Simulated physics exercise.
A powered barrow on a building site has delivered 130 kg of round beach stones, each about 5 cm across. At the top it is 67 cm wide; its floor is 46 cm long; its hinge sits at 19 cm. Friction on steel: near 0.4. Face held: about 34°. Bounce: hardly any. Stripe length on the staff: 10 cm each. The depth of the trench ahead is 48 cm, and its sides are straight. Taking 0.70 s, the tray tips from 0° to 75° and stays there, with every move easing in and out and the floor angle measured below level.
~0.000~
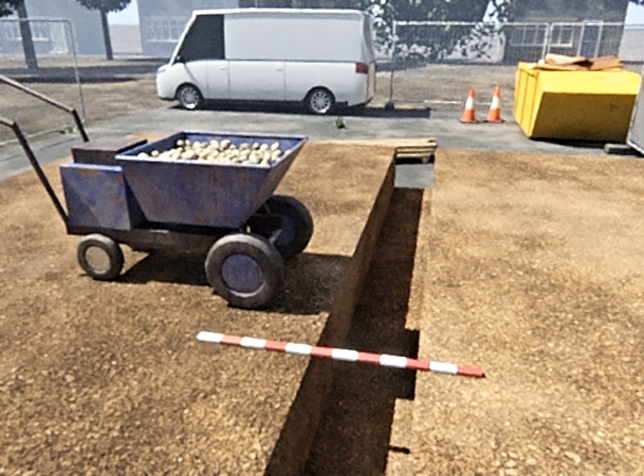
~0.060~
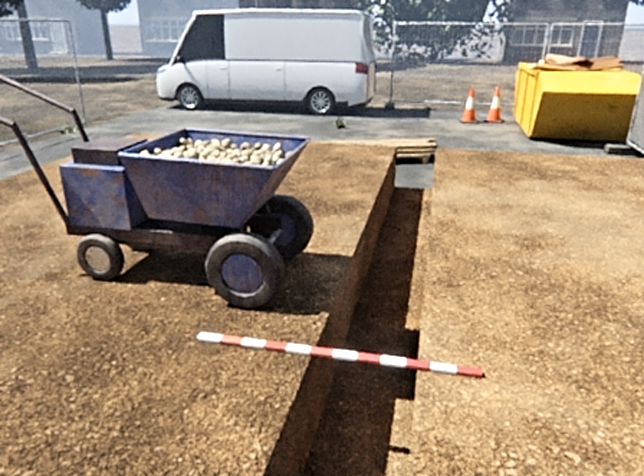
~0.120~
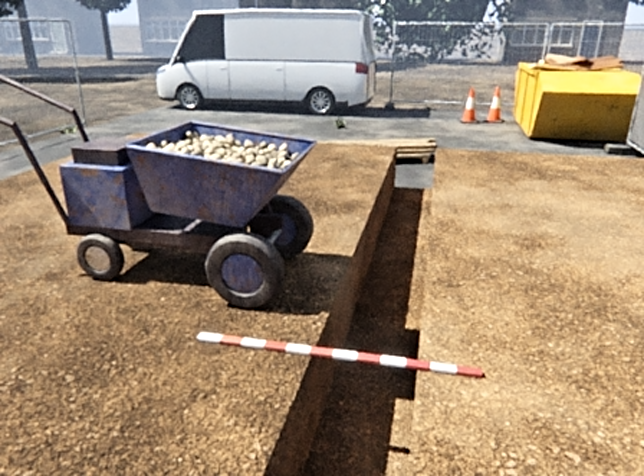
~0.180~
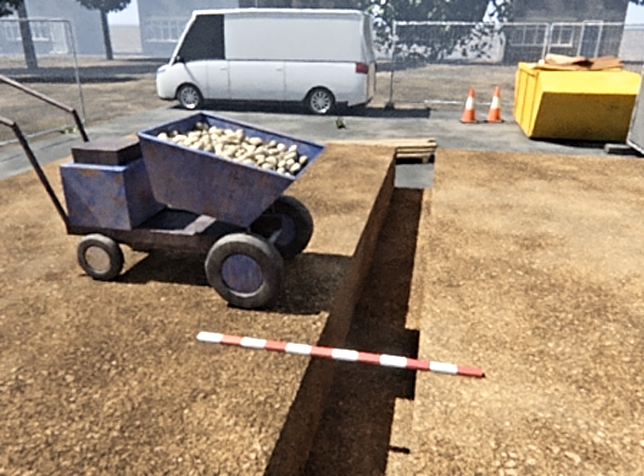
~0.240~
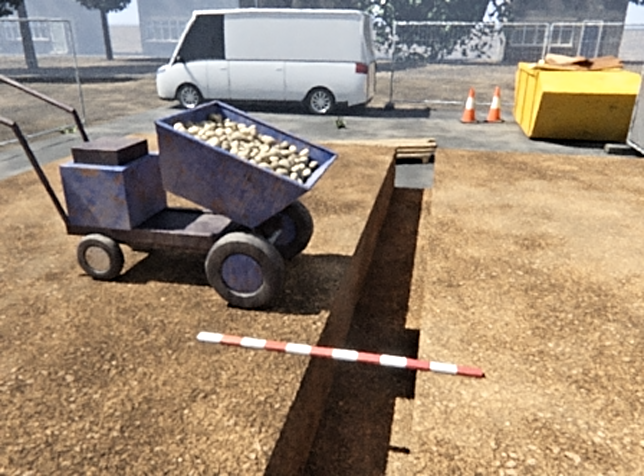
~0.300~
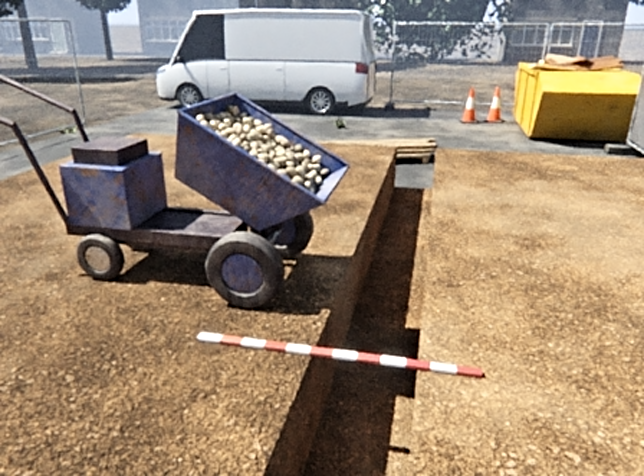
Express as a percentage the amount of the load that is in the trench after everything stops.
The amount is close to 75 per cent of the load.
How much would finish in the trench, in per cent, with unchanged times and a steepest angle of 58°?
It comes out at about 45 percent.
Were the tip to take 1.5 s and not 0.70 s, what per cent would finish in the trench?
I'd put it at roughly 90 per cent.
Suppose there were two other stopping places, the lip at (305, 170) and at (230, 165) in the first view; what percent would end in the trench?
I'd expect some 35 per cent, then some 100.
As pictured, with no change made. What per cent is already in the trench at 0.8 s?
At that moment: Approx. 35 %.
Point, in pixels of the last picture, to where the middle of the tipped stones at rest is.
At about pixel (399, 359) in the last view.
After 0.5 s the floor is at 63°; 100 % in the tray; the foremost stones are at (355, 236).
After 0.8 s the floor is at 75°; 59 % in the tray, 35 % in the trench, 6 % past the trench; the foremost stones are at (448, 306).
After 1.1 s the floor is at 75°; 18 % in the tray, 57 % in the trench, 25 % past the trench; the foremost stones are at (615, 313).
After 3.1 s the floor is at 75°; 0 % in the tray, 75 % in the trench, 25 % past the trench; the foremost stones are past the picture's edge.
